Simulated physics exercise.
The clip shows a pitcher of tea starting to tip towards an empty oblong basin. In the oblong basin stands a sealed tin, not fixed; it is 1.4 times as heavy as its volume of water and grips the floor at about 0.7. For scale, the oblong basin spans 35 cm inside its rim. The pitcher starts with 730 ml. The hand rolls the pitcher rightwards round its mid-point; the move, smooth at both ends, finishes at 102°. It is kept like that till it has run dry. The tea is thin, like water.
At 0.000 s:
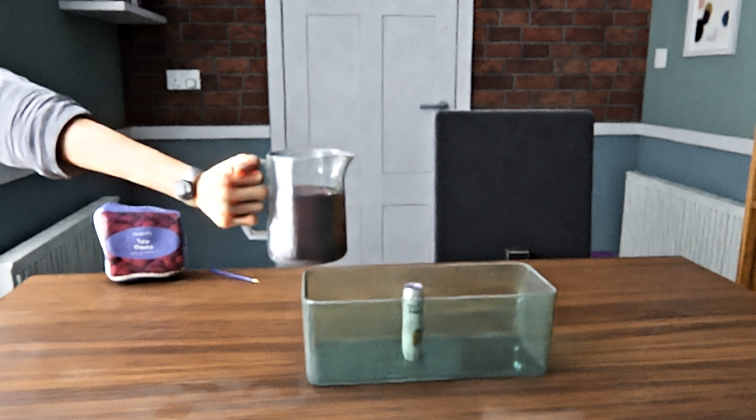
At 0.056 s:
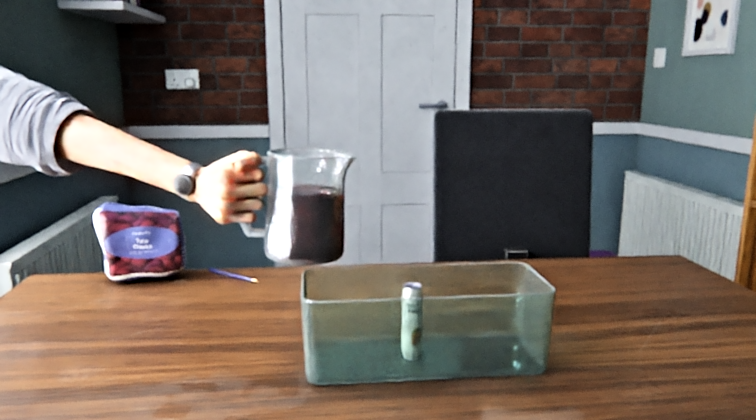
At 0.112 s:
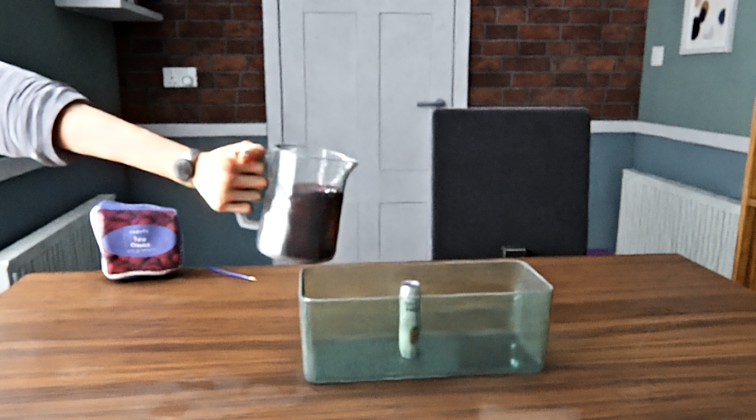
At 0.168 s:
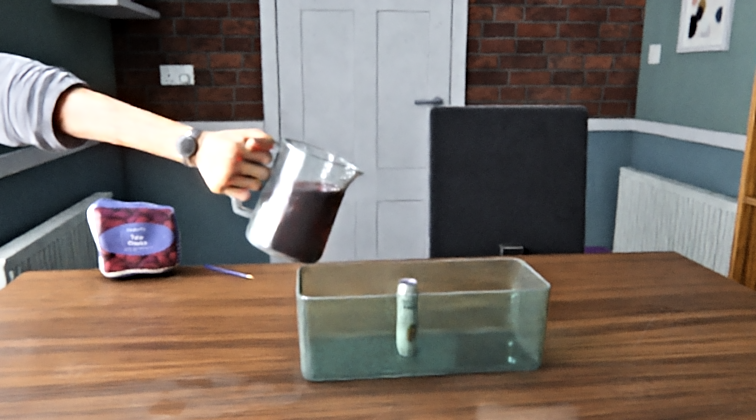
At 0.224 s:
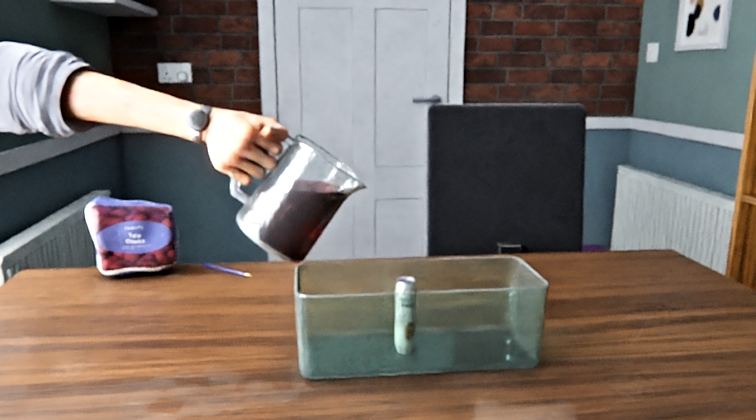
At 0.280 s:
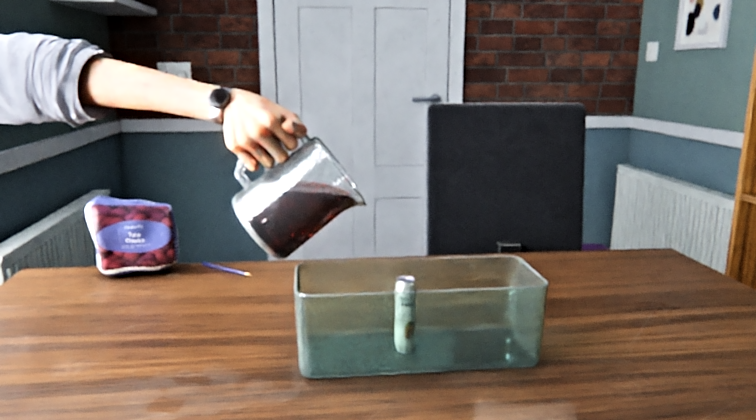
In this clip, a hand holds a glass pitcher of dark tea above an oblong basin with a tin standing inside on a wooden table, then smoothly rolls the pitcher rightwards from upright to a steep tilt.
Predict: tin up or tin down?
The tin topples.
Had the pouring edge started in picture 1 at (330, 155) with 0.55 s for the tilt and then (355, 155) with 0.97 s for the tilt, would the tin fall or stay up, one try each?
First it keeps standing; then it falls.
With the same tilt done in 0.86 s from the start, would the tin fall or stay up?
Then it goes over.
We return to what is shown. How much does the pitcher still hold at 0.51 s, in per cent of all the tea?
Near 68 in a hundred.
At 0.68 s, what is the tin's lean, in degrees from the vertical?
It is at some 0°.
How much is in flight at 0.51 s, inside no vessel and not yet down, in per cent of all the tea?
About 18 per cent.
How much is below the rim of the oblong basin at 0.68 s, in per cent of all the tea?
About 58 per cent.
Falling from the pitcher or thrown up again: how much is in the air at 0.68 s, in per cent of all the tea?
Near 14 in a hundred.
Then, 0.51 s in, the tilt is 101° and 68 per cent is still to pour; the tin stands where it began.
Then, 0.68 s in, the tilt is 102° and 28 per cent is still to pour; the tin stands 3 cm from where it began.
Then, 0.86 s in, the tilt is 102° and 11 per cent is still to pour; the tin leans 33°.
Then, 1.05 s in, the tilt is 102° and 3 per cent is still to pour; the tin lies on its side.
Finally, the tin lies on its side.
